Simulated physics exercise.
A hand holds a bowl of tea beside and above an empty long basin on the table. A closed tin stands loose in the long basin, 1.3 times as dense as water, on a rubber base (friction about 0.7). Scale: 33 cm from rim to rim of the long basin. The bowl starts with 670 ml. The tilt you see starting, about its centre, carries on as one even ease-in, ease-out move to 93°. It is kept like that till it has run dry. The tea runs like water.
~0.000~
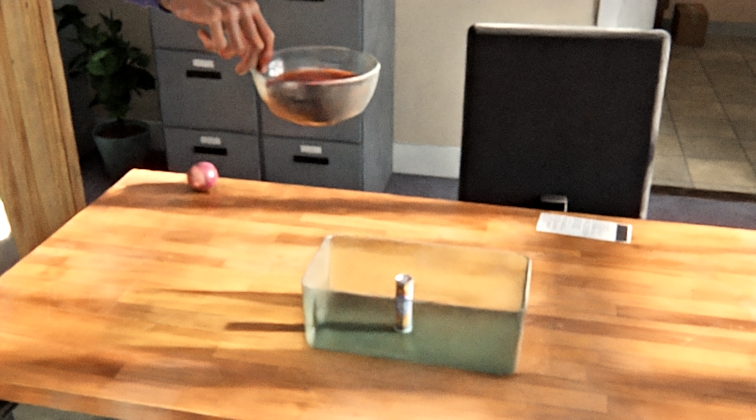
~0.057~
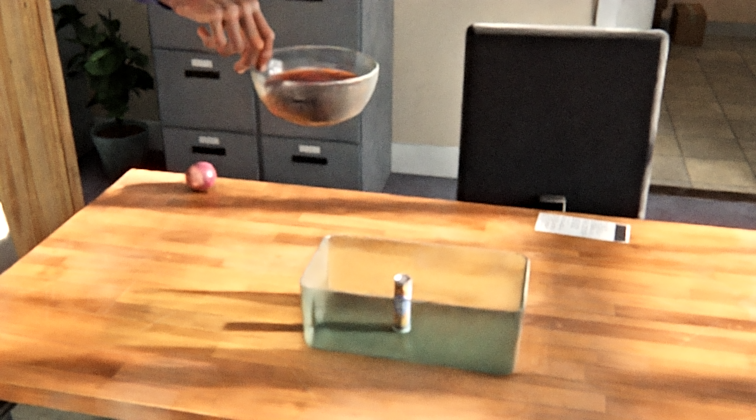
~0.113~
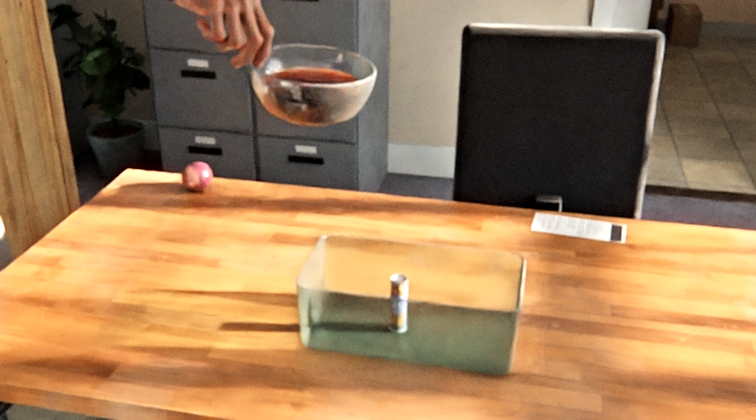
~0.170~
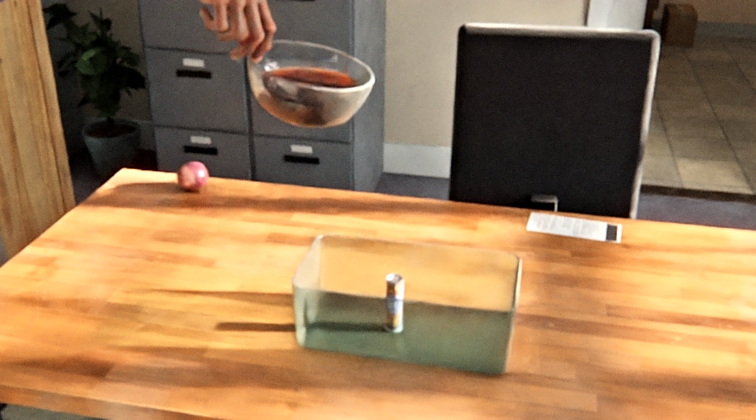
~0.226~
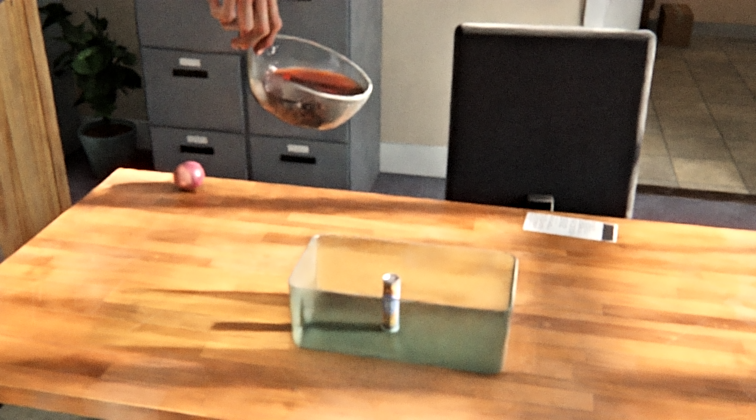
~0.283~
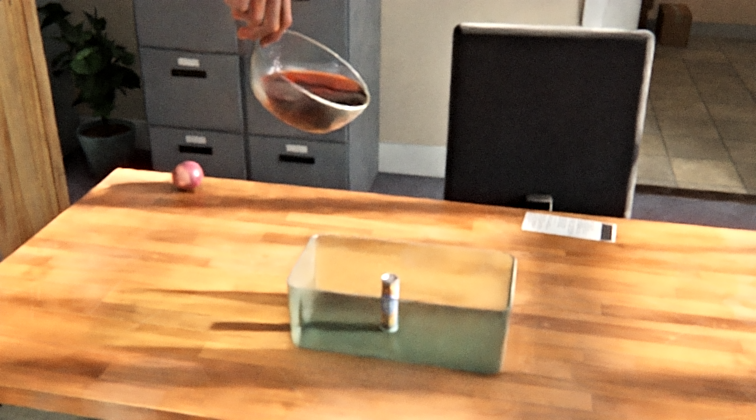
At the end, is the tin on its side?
The tin falls.
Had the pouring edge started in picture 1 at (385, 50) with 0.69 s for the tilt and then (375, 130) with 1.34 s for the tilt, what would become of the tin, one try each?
First it topples; then it remains upright.
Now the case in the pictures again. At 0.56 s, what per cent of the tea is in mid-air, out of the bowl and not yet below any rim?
Near 68 in a hundred.
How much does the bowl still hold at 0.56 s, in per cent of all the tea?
Some 24 per cent.
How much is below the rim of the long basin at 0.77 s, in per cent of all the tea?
Near 78 in a hundred.
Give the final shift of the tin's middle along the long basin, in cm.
About 6.5 cm.
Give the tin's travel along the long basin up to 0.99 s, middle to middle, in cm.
About 2 cm.
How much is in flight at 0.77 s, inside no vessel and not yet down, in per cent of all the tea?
About 18 per cent.
Then, 0.56 s in, the tilt is 83° and 25 per cent is still to pour; the tin stands where it began.
Then, 0.77 s in, the tilt is 93° and 4 per cent is still to pour; the tin stands where it began.
Then, 0.99 s in, the tilt is 93° and 0 per cent is still to pour; the tin leans 21°.
Then, 1.22 s in, the tilt is 93° and 0 per cent is still to pour; the tin lies on its side.
Finally, the tin lies on its side.
